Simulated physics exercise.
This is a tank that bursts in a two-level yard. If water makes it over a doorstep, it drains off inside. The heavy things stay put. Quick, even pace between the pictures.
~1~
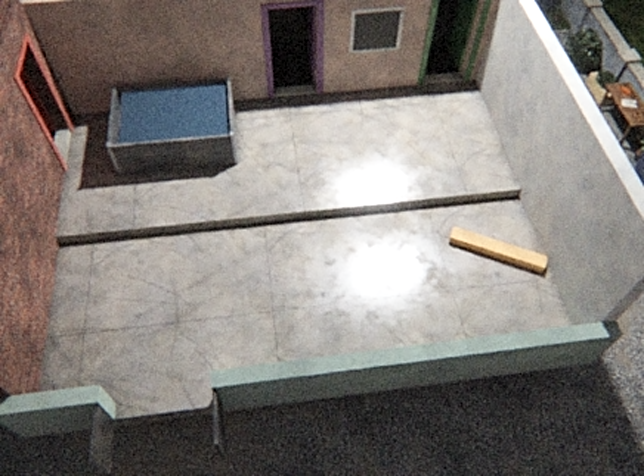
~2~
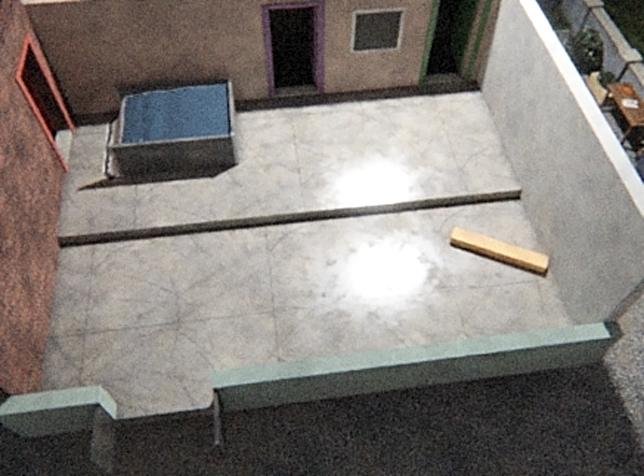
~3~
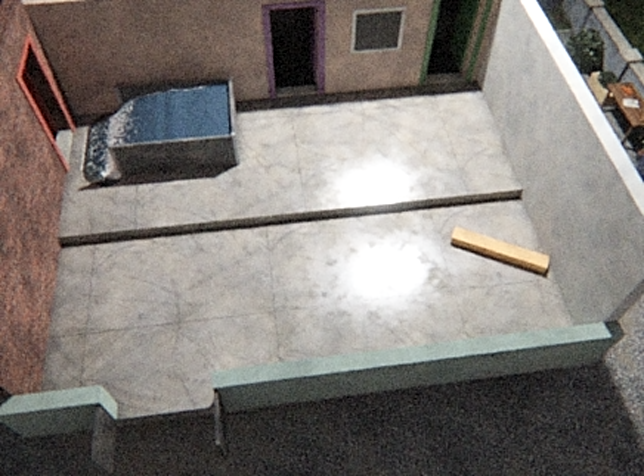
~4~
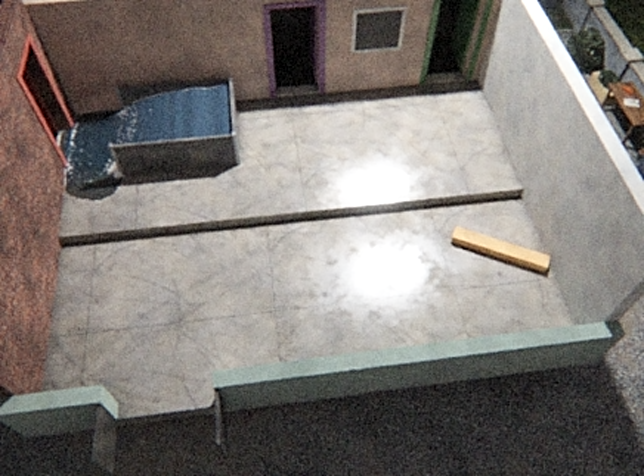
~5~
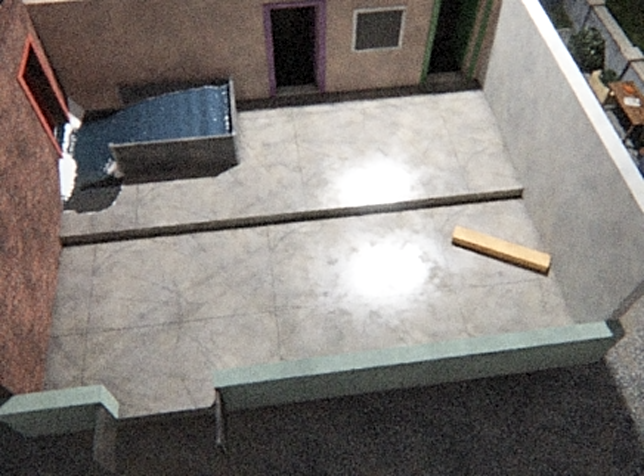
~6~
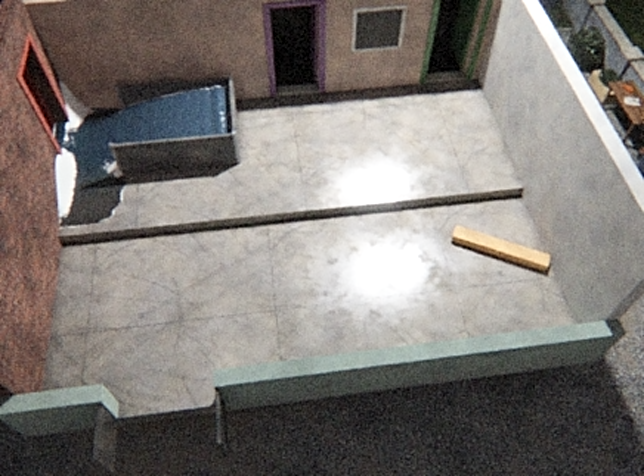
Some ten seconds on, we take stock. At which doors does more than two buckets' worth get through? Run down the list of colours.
The purple door lets through two buckets or less; the red door lets through more than two buckets; the green door lets through two buckets or less.
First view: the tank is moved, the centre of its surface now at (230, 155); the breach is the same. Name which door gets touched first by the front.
The red one.
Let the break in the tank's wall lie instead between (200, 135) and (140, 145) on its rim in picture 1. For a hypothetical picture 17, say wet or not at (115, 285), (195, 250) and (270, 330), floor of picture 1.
Respectively: Drenched, drenched and drenched.
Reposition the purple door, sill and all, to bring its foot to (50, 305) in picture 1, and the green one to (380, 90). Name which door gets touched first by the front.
Answer: The red-painted one.
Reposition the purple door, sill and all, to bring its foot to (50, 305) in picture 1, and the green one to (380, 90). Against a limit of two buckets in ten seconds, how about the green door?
From what I can tell, the green door does not reach it.
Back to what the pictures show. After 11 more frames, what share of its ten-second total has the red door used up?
I'd say some 75 per cent.
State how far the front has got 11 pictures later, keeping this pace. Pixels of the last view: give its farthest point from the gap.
My guess is roughly (40, 412).
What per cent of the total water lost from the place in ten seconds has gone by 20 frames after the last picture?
Near 65 %.
A moment on, water covers 10 % of the floor; the purple door not reached, the red door far over two buckets in, the green door not reached.
Next, water covers 20 % of the floor; the purple door not reached, the red door far over two buckets in, the green door not reached.
Then, water covers 30 % of the floor; the purple door wet at the sill, nothing in, the red door far over two buckets in, the green door not reached.
Later, water covers 30 % of the floor; the purple door wet at the sill, nothing in, the red door far over two buckets in, the green door wet at the sill, nothing in.
In the end, water covers 50 % of the floor; the purple door wet at the sill, nothing in, the red door far over two buckets in, the green door wet at the sill, nothing in.
